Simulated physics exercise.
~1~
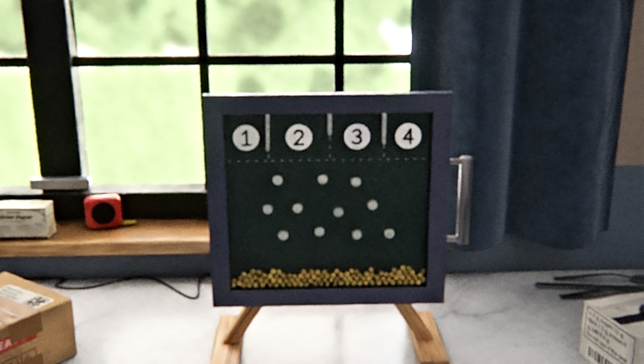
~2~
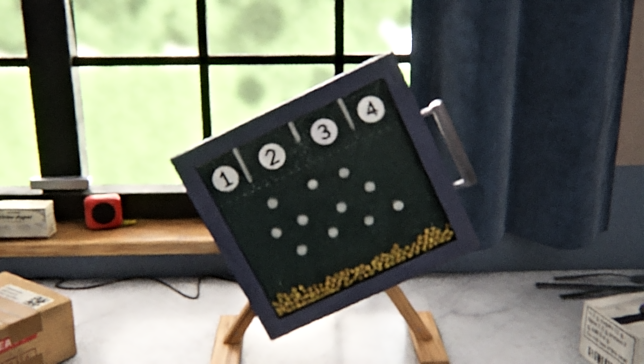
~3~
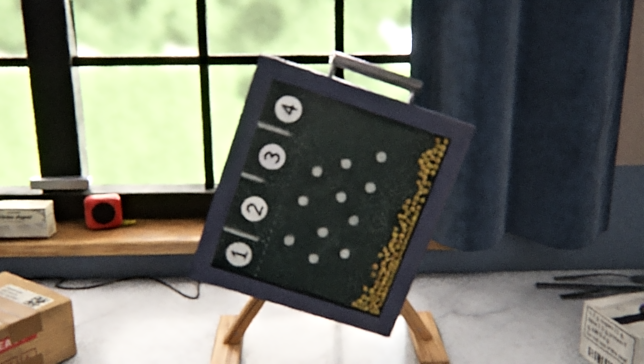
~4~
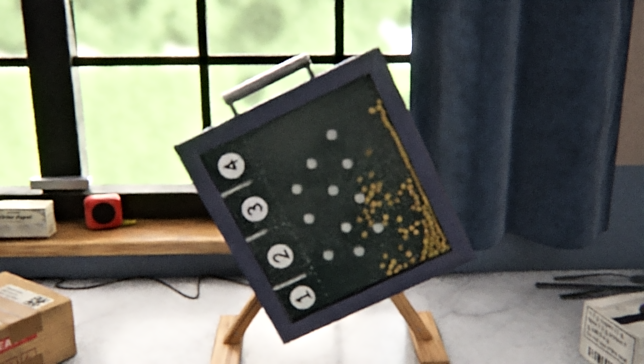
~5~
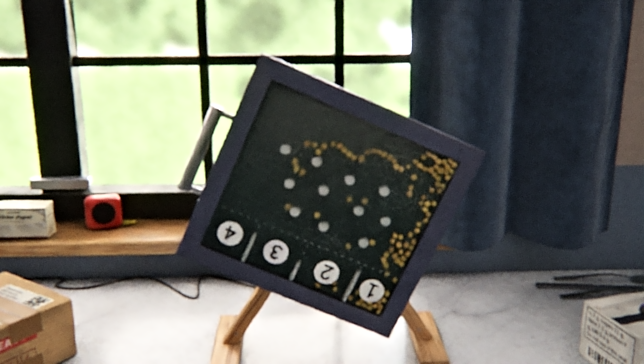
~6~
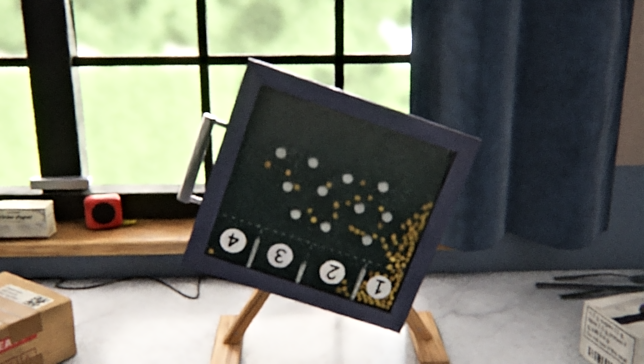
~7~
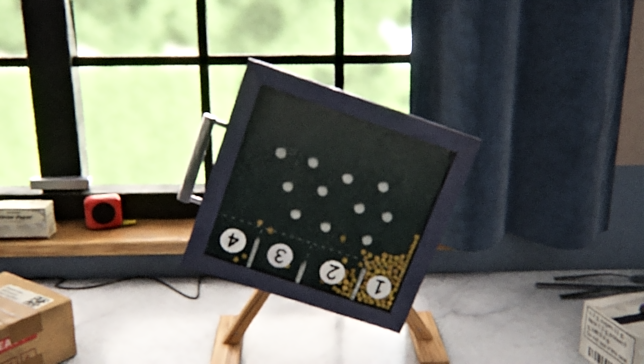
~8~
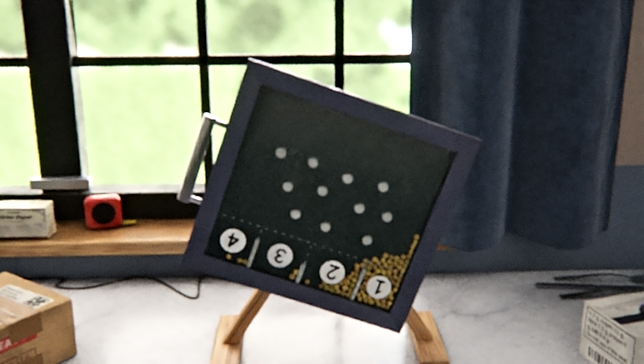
Framed dark box turning anticlockwise until nearly upside down, yellow chickpeas sliding and scattering past pegs, settling mostly in pocket one.
